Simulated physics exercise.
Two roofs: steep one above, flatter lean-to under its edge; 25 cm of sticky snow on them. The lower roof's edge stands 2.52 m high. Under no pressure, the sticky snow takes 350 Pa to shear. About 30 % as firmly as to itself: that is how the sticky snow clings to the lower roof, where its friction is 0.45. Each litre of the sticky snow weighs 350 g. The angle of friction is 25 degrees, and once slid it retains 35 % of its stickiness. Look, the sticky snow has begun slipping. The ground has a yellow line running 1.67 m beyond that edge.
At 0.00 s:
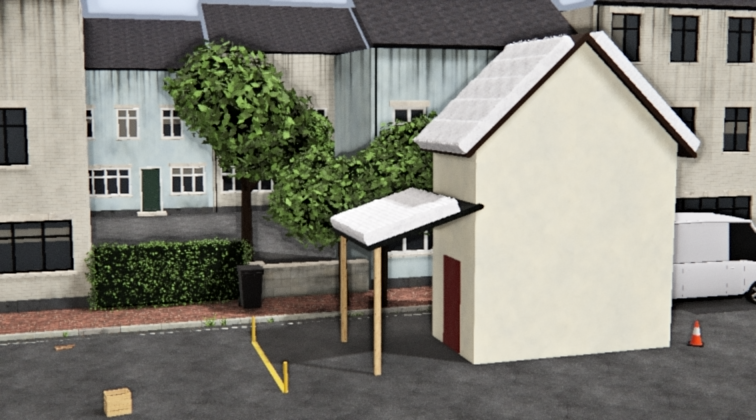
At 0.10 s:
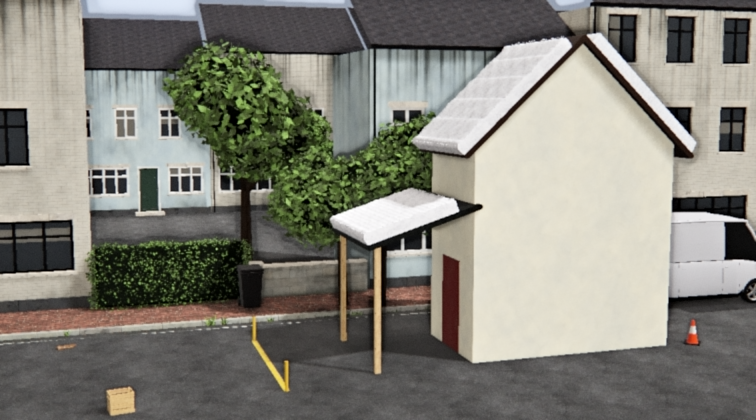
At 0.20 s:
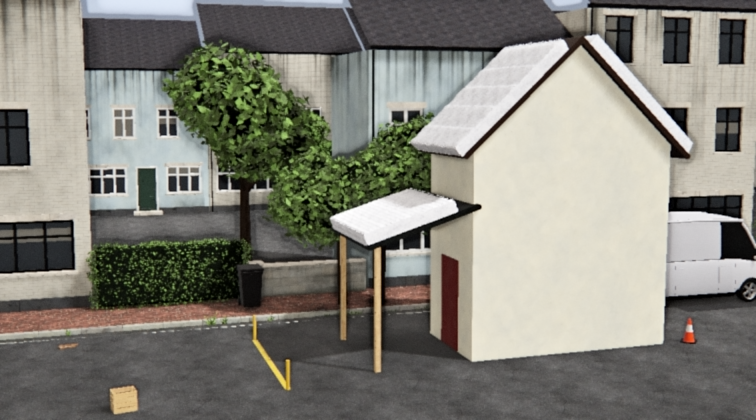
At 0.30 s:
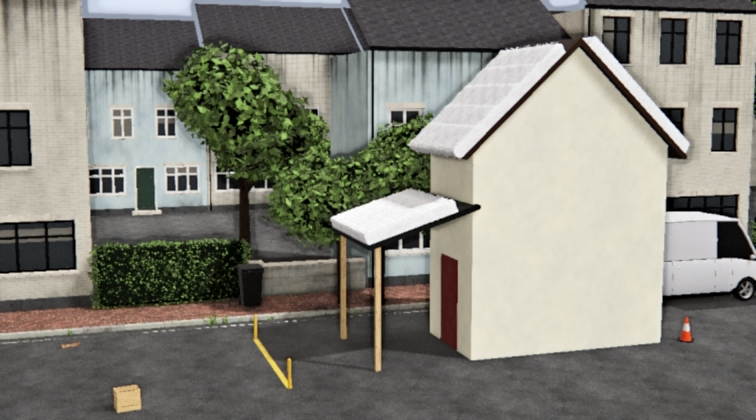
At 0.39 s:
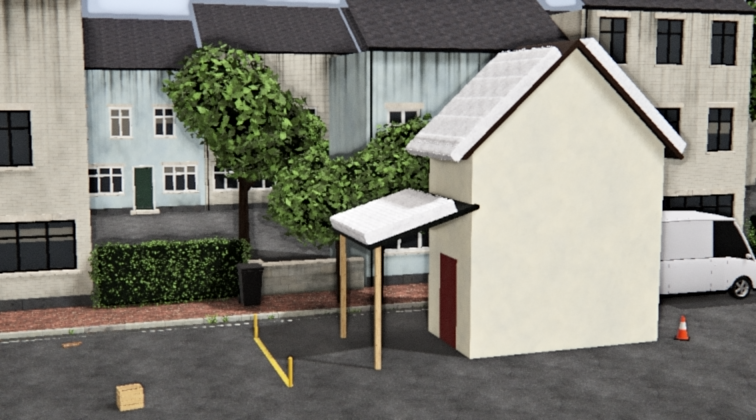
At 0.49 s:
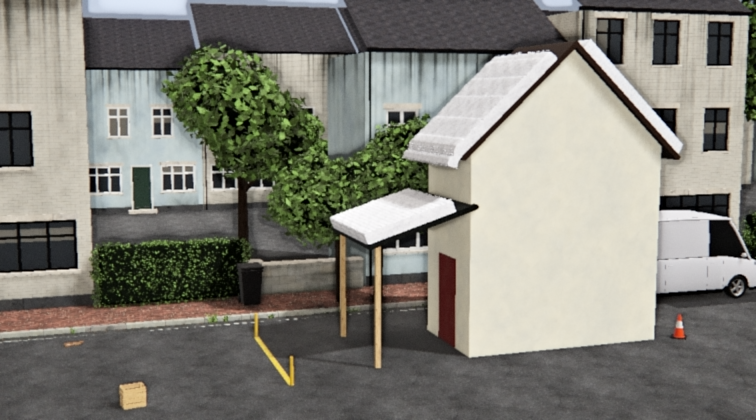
On a street of terraced houses, a tall cream building with thick white snow on its steep roof and lower lean-to stood almost unchanged, while the upper snow slid very slightly down the slope.
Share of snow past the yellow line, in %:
25 %.
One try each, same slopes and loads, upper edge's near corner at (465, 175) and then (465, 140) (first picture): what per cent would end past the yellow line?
6 %, then 30 %.
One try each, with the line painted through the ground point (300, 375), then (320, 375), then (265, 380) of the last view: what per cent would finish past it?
In order, some 30, 40 and 18 percent would end past it.
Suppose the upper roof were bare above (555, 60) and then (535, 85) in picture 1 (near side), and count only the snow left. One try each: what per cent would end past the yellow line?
About 20 per cent the first time and about 6 per cent the second.
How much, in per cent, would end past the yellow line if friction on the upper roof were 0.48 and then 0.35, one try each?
Roughly 35 per cent first, roughly 40 per cent second.
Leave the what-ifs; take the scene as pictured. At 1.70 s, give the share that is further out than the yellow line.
0 percent.
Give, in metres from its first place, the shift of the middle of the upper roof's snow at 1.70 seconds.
2.6 m.
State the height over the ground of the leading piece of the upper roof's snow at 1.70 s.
Roughly 3.0 m.
After 1.04 s, none is below the lower edge and 0 % is past the line.
After 1.70 s, none is below the lower edge and 0 % is past the line.
After 2.35 s, 19 % is below the lower edge and 0 % is past the line.
After 3.00 s, 59 % is below the lower edge and 17 % is past the line.
After 4.10 s, at the end, 61 % is below the lower edge and 25 % is past the line.
